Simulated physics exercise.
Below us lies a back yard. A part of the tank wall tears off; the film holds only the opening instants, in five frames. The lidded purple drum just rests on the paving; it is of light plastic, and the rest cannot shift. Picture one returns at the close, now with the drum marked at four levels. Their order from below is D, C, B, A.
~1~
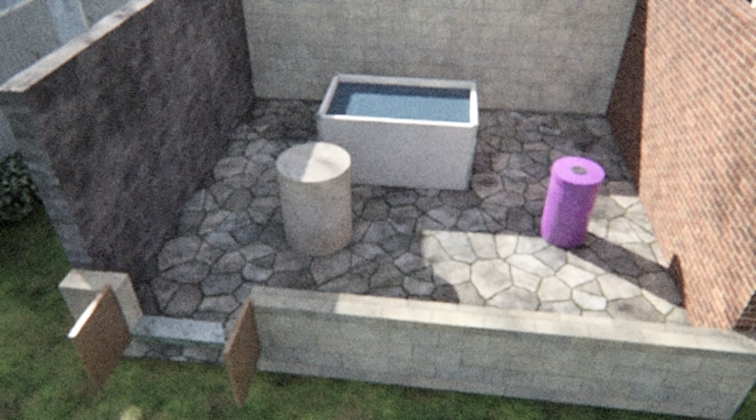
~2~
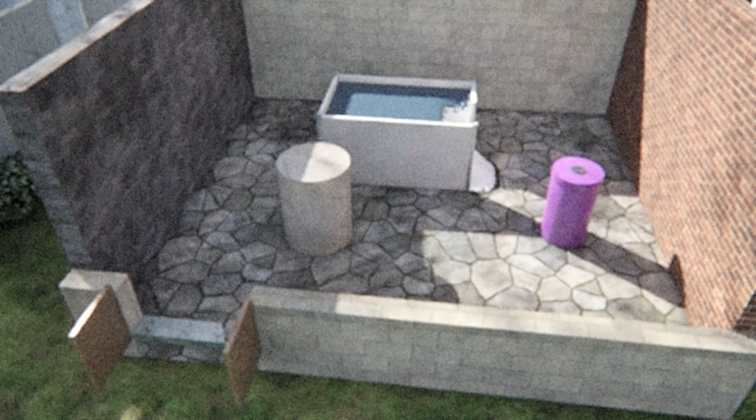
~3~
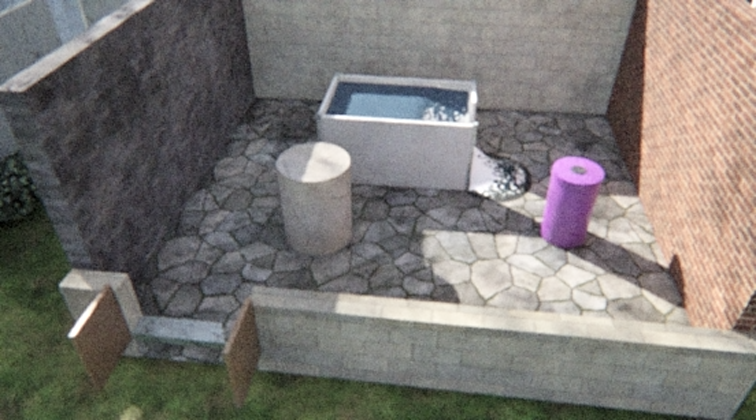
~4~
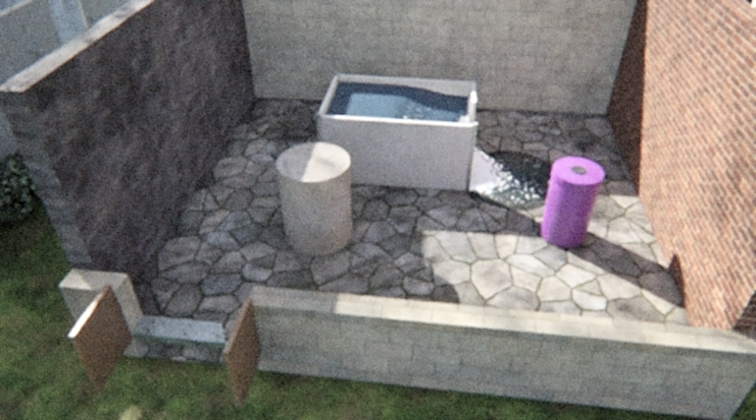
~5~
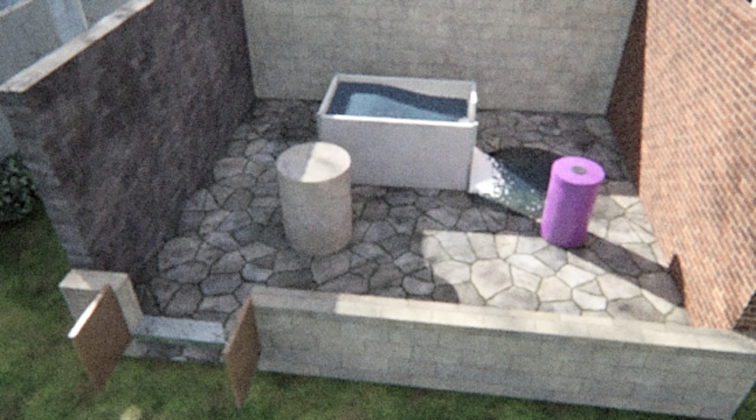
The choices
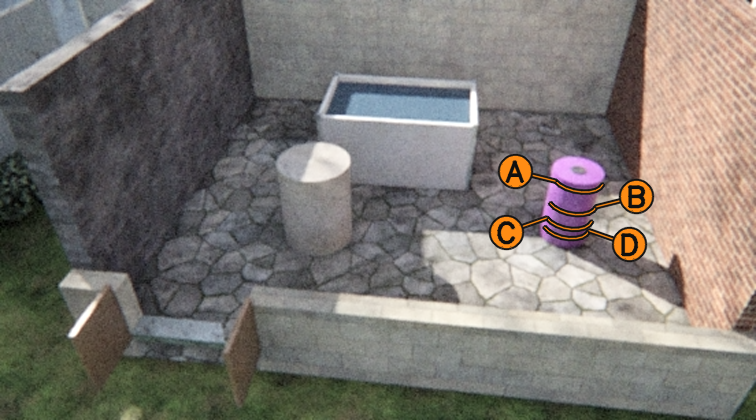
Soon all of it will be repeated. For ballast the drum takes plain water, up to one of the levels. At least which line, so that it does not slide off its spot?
I would pick level C.
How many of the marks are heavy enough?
Three of them.
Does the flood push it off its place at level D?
Yes, it does.
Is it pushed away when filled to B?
No, that is safe.
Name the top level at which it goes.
It is D.
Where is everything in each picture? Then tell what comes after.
Lid of the purple drum at (579, 170); tank full, its middle at (400, 104); open gate at (191, 284).
Water covers 1 % of the ground and is seen nearest the drum at (487, 182).
Water covers 3 % of the ground and is seen nearest the drum at (522, 191).
Water covers 5 % of the ground and is seen nearest the drum at (524, 206).
Lid of the purple drum at (579, 170); water covers 8 % of the ground and is seen nearest the drum at (540, 213).
On the marked copy, A at (581, 192); B at (575, 214); C at (571, 229); D at (568, 238); from the bottom up D, C, B, A.
Choosing A, it does not move.
Choosing B, it does not move.
Choosing C, it does not move.
Choosing D, it is pushed about twice its own width away.
